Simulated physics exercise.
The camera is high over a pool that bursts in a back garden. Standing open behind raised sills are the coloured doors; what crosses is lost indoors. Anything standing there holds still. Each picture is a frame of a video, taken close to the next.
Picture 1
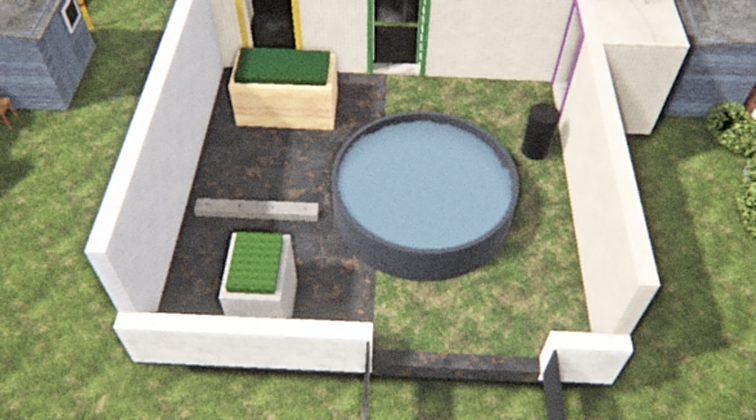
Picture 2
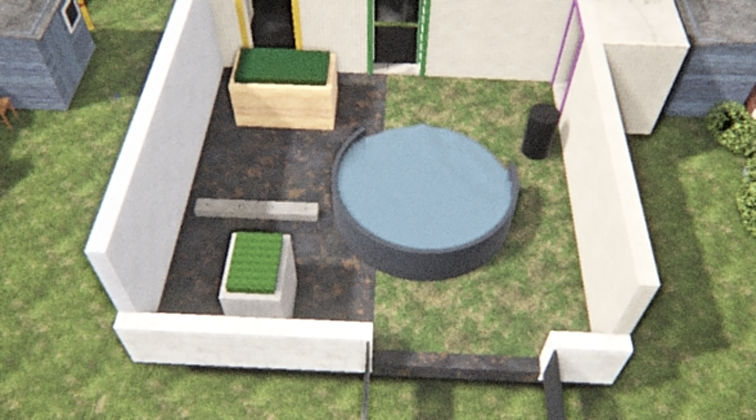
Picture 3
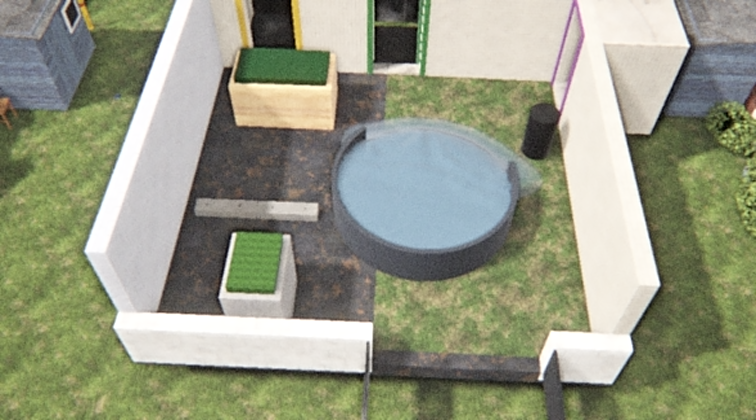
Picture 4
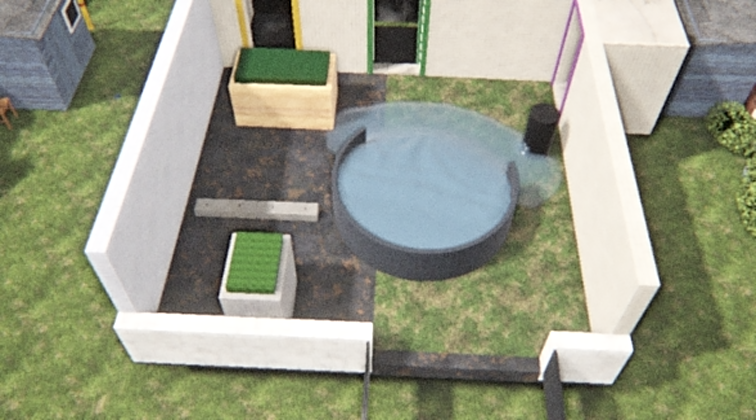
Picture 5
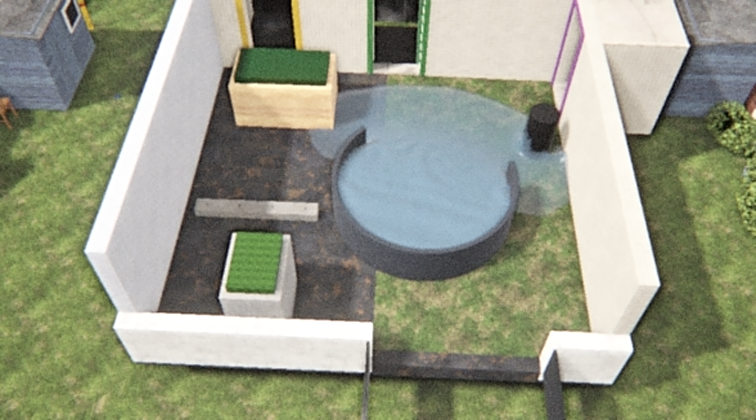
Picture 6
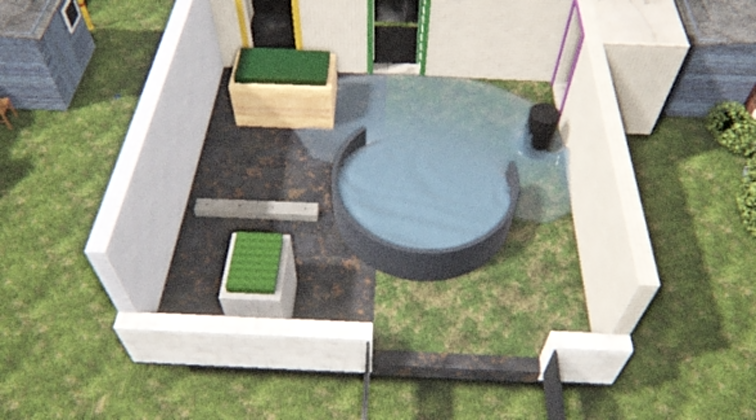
A round dark-walled pool of blue water stands in a white-walled back garden, seen from high above by a still camera. Wooden and pale planters topped with green sit to the left on dark paving, a black bin stands right on the grass, and yellow- and green-framed doors line the back. The pool's far side opens, and water pours out, spreading backward, around the bin and toward the wooden planter.
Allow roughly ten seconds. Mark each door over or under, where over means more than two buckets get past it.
Purple door - over; yellow door - under; green door - over.
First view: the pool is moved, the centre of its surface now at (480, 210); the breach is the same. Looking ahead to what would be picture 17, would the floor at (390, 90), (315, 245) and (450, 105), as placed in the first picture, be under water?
I'd call them watered, still dry and watered, in the order asked.
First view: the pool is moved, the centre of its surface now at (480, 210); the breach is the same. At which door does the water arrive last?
It's the one in yellow.
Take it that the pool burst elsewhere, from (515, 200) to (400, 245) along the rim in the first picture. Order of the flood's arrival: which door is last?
That's the yellow one.
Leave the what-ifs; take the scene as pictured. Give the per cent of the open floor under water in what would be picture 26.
55 %, roughly.
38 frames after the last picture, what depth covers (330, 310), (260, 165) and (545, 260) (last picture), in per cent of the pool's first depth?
Around 0, 16 and 12 %.
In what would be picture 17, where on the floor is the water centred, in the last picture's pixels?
About (443, 150) in the last view.
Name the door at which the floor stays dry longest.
Answer is the door marked yellow.
A moment on, water covers 35 % of the floor; the purple door wet at the sill, nothing in, the yellow door wet at the sill, nothing in, the green door over two buckets in.
Next, water covers 45 % of the floor; the purple door over two buckets in, the yellow door wet at the sill, nothing in, the green door far over two buckets in.
Then, water covers 55 % of the floor; the purple door far over two buckets in, the yellow door wet at the sill, nothing in, the green door far over two buckets in.
Later, water covers 80 % of the floor; the purple door far over two buckets in, the yellow door wet at the sill, nothing in, the green door far over two buckets in.
In the end, water covers 95 % of the floor; the purple door far over two buckets in, the yellow door wet at the sill, nothing in, the green door far over two buckets in.
